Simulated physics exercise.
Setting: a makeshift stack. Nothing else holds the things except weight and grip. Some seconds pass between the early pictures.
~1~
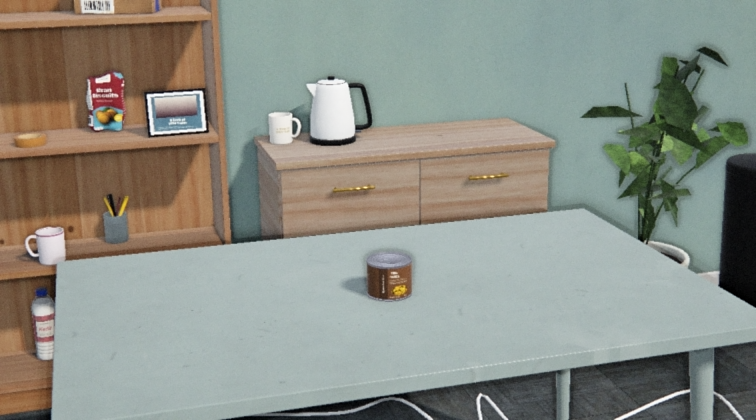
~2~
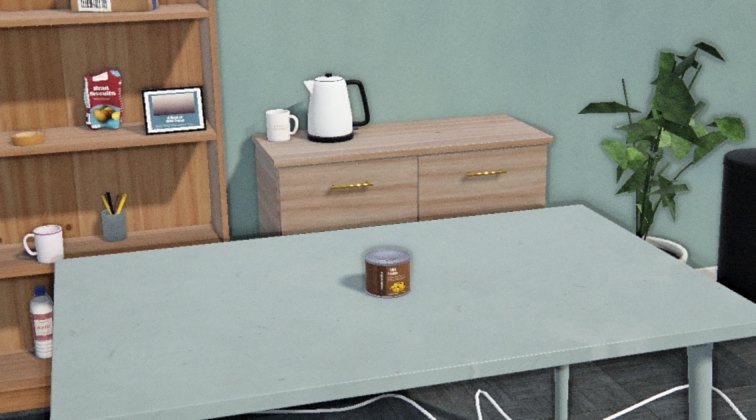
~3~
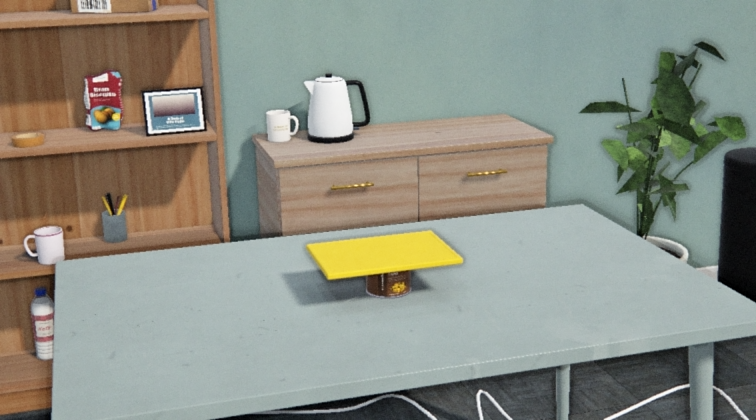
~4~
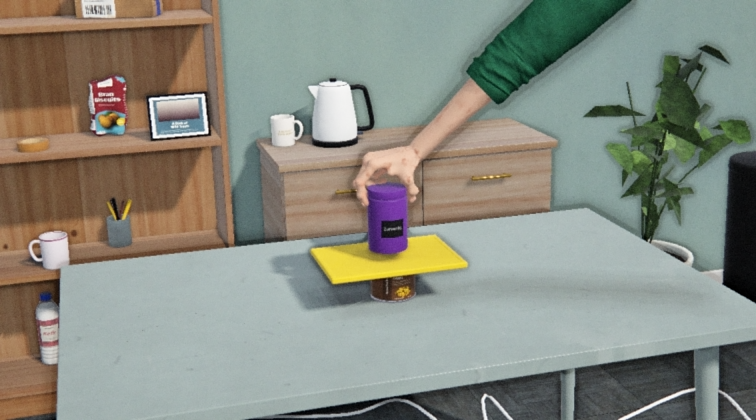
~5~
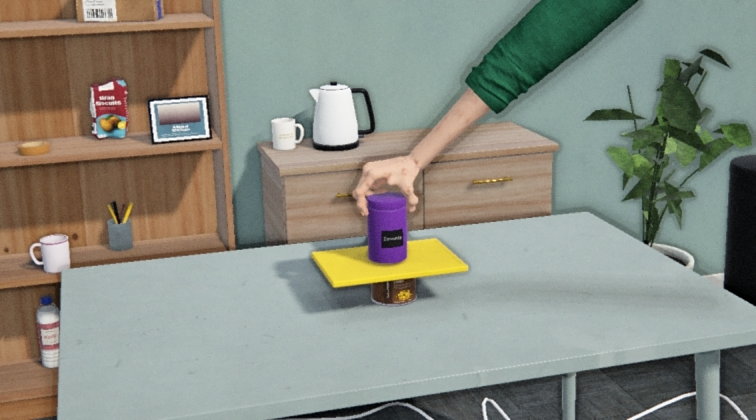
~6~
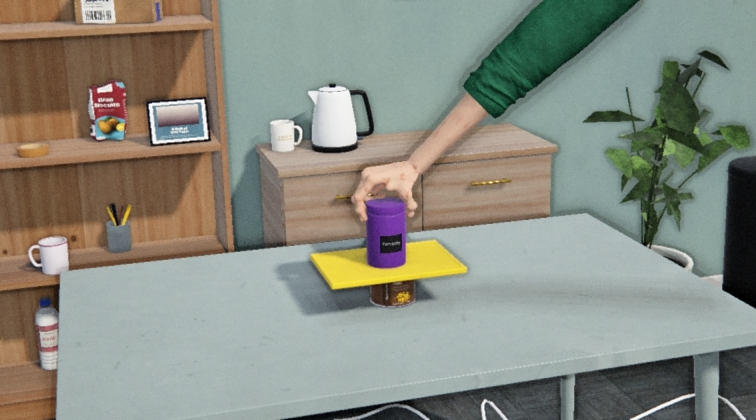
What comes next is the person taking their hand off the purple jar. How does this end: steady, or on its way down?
It ends steady.
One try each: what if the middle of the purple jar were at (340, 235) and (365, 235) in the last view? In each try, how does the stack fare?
Well, the first time it goes over, and the second time it stays put.
Then, 0.20 s later than the last frame, all is still.
Then, 0.50 s later than the last frame, purple jar resting near (386, 233).
When it is over, all 3 as before. End places, in pixels of the last picture, purple jar near (386, 233). The stack holds.
